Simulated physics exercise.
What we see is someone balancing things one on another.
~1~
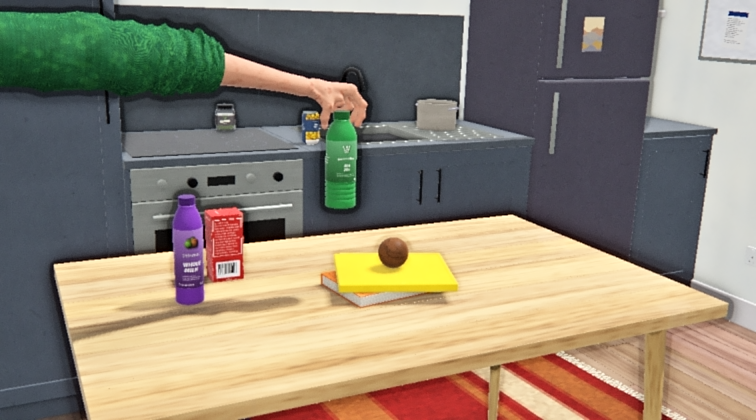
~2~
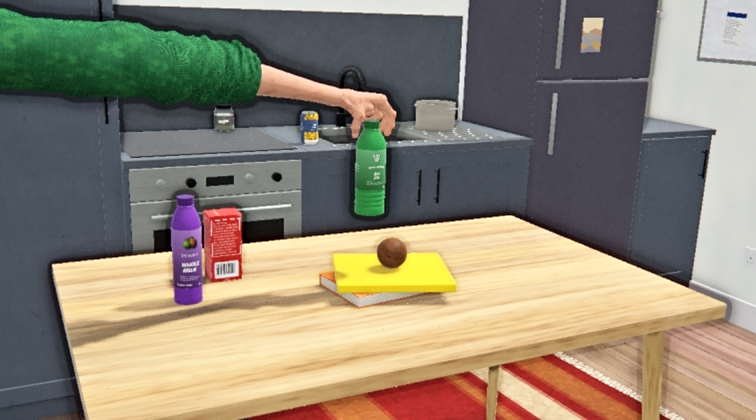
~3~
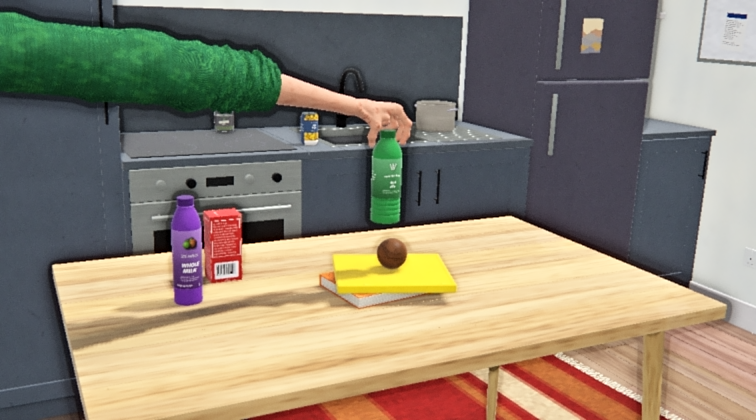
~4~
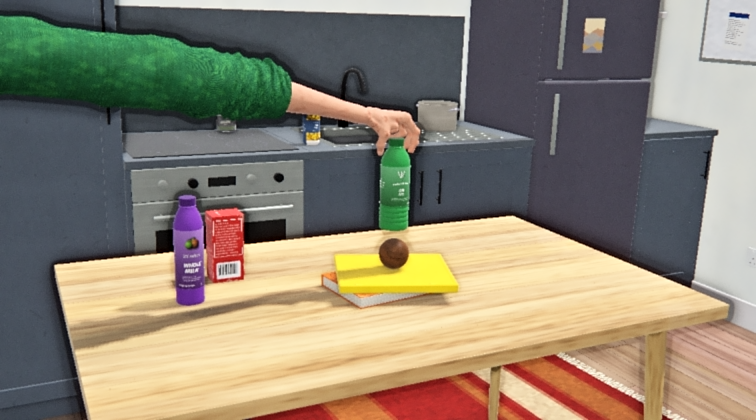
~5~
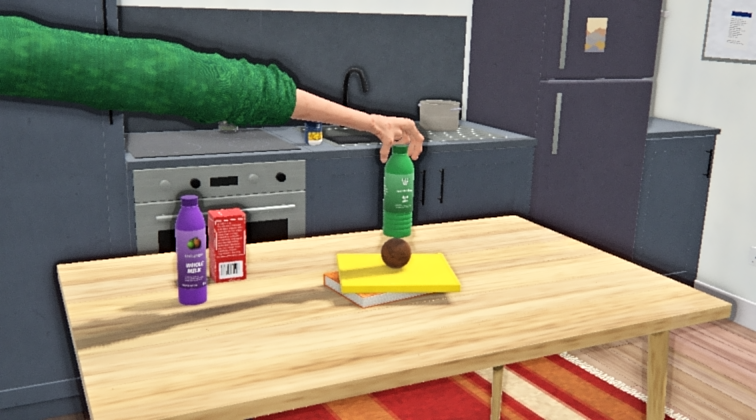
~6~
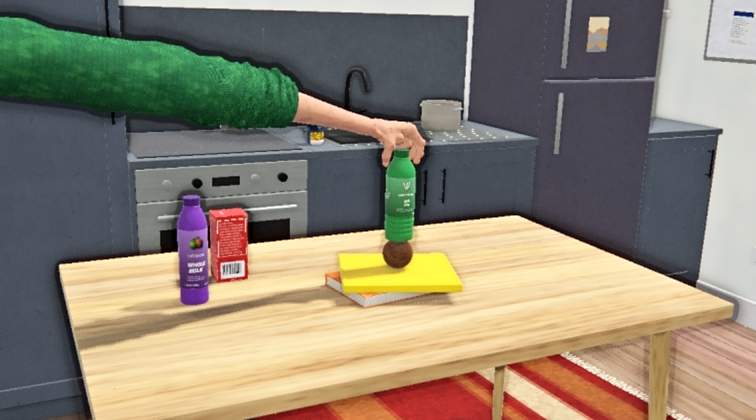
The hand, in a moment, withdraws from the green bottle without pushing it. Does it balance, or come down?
The pile can't cope with it, I'd say.
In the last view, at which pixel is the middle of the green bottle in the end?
Close to pixel (542, 290).
Then, 0.90 s later than the last frame, green bottle now fallen.
Then, 1.50 s later than the last frame, things are still on the move.
When it is over, fallen, green bottle; the other 5 as before. End places, in pixels of the last picture, green bottle near (542, 290). The pile gives way.
